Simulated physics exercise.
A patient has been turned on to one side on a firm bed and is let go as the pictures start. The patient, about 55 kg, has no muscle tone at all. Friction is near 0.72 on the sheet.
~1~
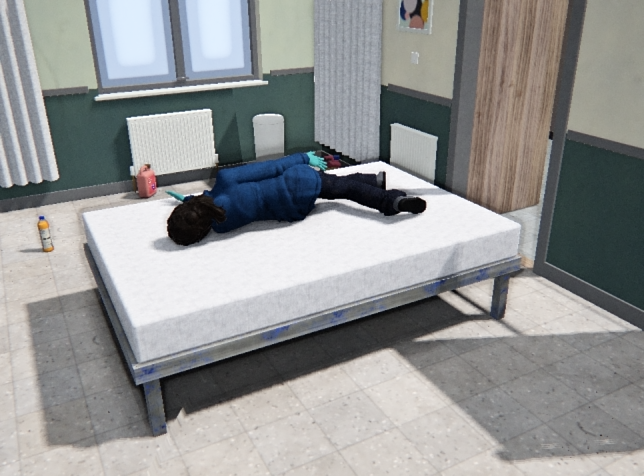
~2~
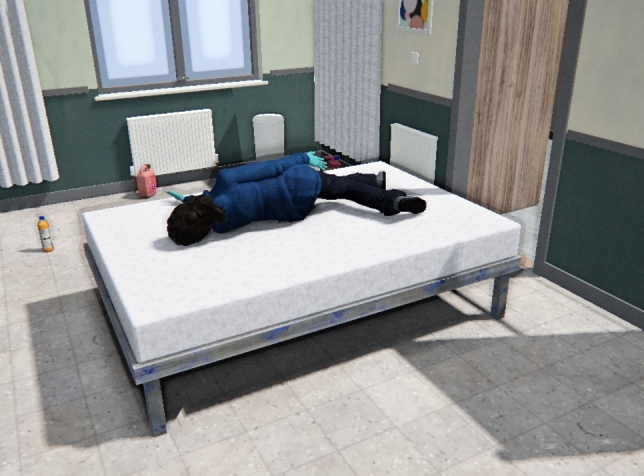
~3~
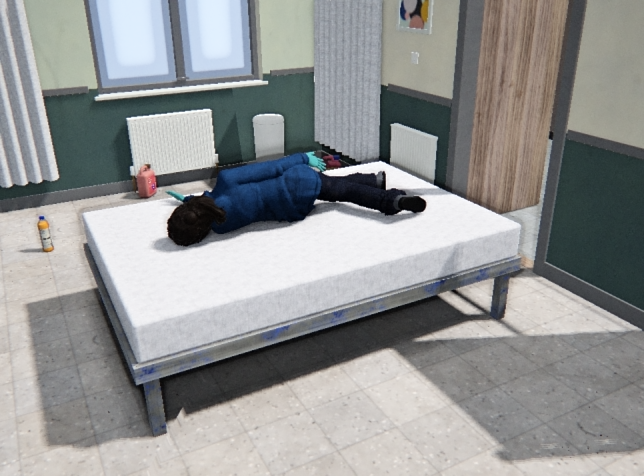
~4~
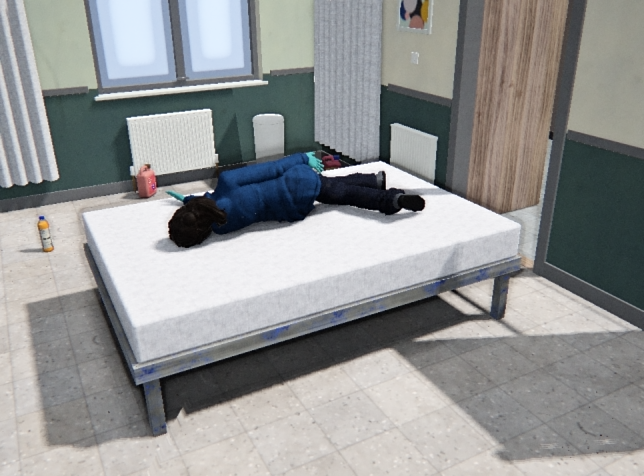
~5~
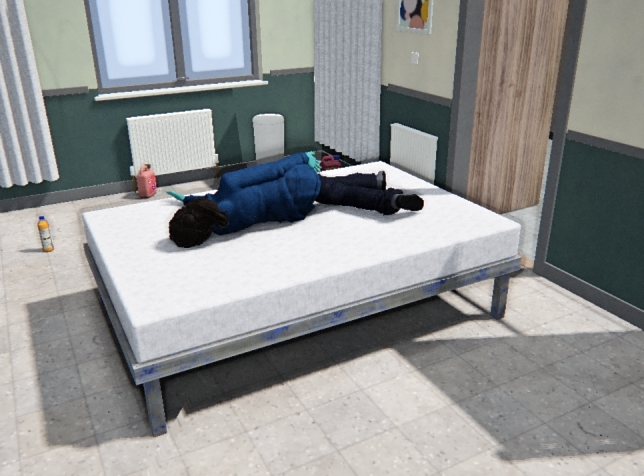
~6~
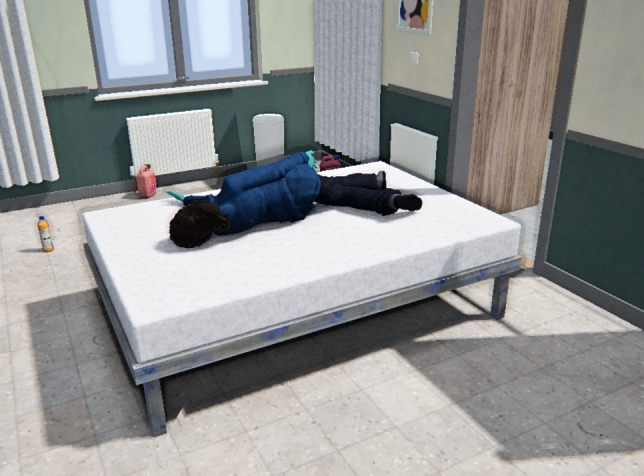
A person in dark blue lies sideways on a white bed, the body shifting very slightly.
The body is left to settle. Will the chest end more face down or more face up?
In the end the chest sinks back.
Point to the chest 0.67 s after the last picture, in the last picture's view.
Near (248, 227).
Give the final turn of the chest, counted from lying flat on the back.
Turned some 0°.
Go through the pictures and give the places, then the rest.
Chest (227, 202); turn of the shoulders 75°, in the first picture.
Chest (227, 202); turn of the shoulders 75°, in the second picture.
Chest (227, 203); turn of the shoulders 70°, in the third picture.
Chest (228, 204); turn of the shoulders 70°, in the fourth picture.
Chest (229, 205); turn of the shoulders 65°, in the fifth picture.
Chest (230, 207); turn of the shoulders 65°, in the sixth picture.
Then, 0.27 s after the last picture the chest is turned 45° from lying flat on the back, near (237, 215) in the last picture's view.
Then, 0.67 s after the last picture the chest is turned 5° from lying flat on the back, near (248, 227) in the last picture's view.
Then, 1.27 s after the last picture the chest is turned 0° from lying flat on the back, near (251, 230) in the last picture's view.
When all is still, chest sinks back.
